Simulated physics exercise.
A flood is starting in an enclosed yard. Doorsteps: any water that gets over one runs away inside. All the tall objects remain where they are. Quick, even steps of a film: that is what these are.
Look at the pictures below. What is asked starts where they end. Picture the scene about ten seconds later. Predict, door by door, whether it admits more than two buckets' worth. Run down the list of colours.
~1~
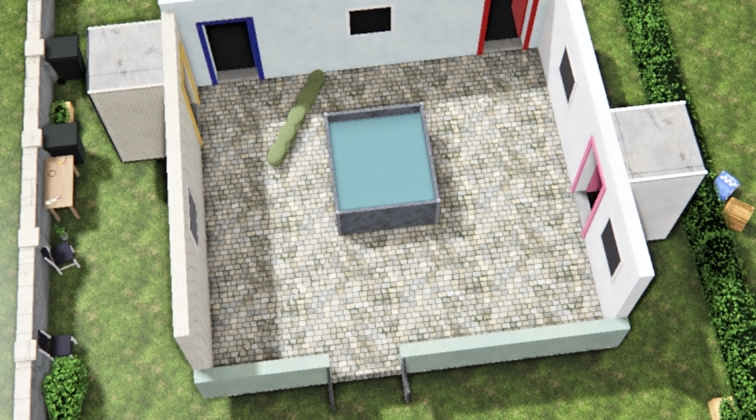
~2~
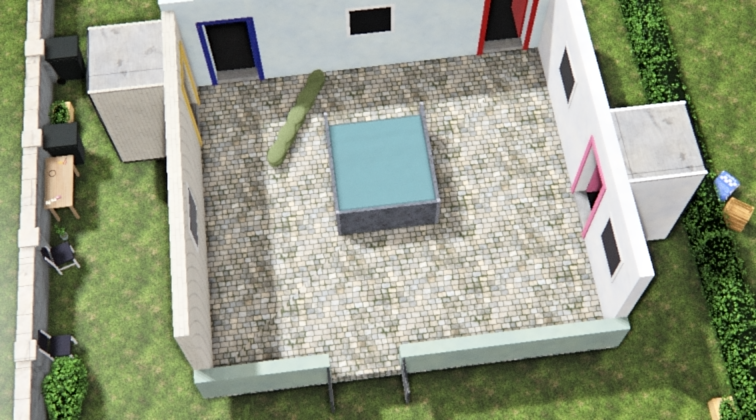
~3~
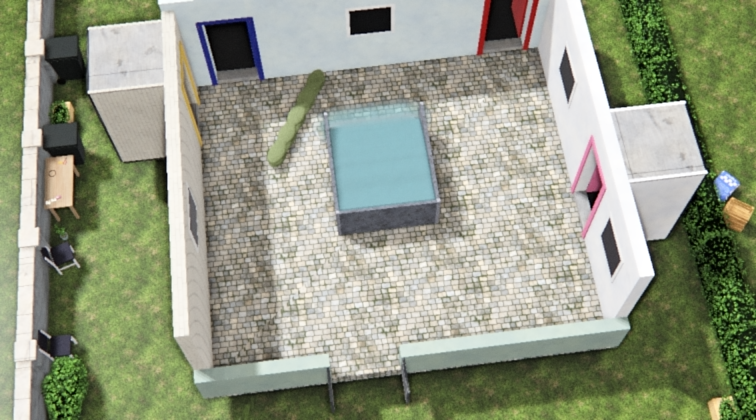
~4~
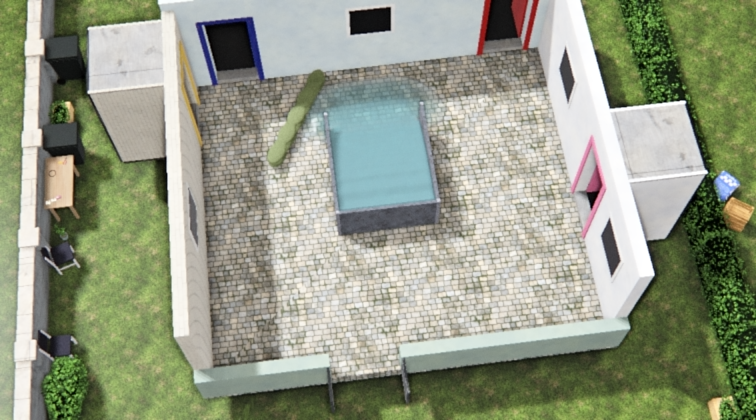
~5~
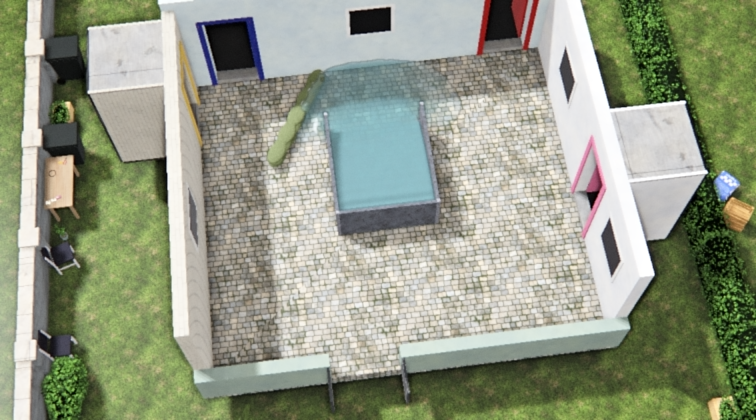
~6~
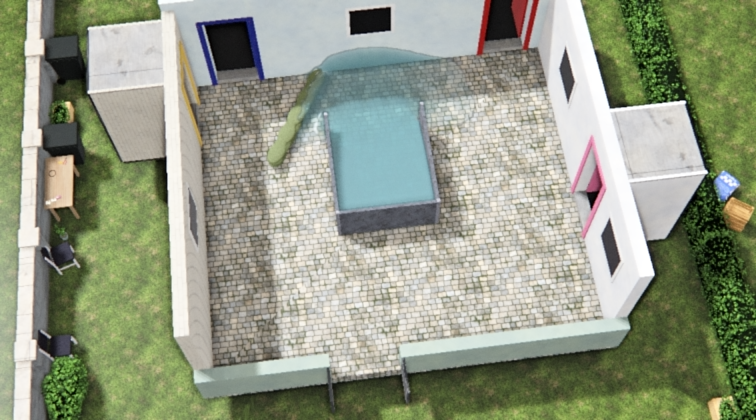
At the end, the red door is overrun past two buckets; the yellow door is overrun past two buckets; the pink door is not overrun past two buckets; the blue door is not overrun past two buckets.
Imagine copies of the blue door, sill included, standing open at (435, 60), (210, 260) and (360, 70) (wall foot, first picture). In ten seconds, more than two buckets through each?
First door gets past it, second door doesn't reach it, third door gets past it.
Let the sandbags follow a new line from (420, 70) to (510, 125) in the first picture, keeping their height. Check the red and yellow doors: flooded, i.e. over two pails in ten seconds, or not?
Here's my take: The red door survives it, and the yellow door gets swamped.
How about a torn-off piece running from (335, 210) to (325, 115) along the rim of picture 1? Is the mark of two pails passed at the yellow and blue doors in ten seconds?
Then: The yellow door goes over, the blue door is over.
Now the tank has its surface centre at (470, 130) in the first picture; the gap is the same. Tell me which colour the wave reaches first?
That would be the red-painted one.
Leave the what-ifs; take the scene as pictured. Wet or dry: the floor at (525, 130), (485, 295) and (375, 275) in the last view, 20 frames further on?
Result, in the order given: Wetted / not wetted / not wetted.
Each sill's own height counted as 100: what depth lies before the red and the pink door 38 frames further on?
In order: Roughly 130 and 50 in a hundred.
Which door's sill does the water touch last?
I'd go with the pink-painted one.
A moment on, water covers 20 % of the floor; the red door wet at the sill, nothing in, the yellow door not reached, the pink door not reached, the blue door wet at the sill, nothing in.
Next, water covers 30 % of the floor; the red door wet at the sill, nothing in, the yellow door under two buckets in, the pink door not reached, the blue door wet at the sill, nothing in.
Then, water covers 60 % of the floor; the red door over two buckets in, the yellow door over two buckets in, the pink door wet at the sill, nothing in, the blue door wet at the sill, nothing in.
Later, water covers 90 % of the floor; the red door far over two buckets in, the yellow door over two buckets in, the pink door wet at the sill, nothing in, the blue door wet at the sill, nothing in.
In the end, water covers 95 % of the floor; the red door far over two buckets in, the yellow door over two buckets in, the pink door wet at the sill, nothing in, the blue door wet at the sill, nothing in.
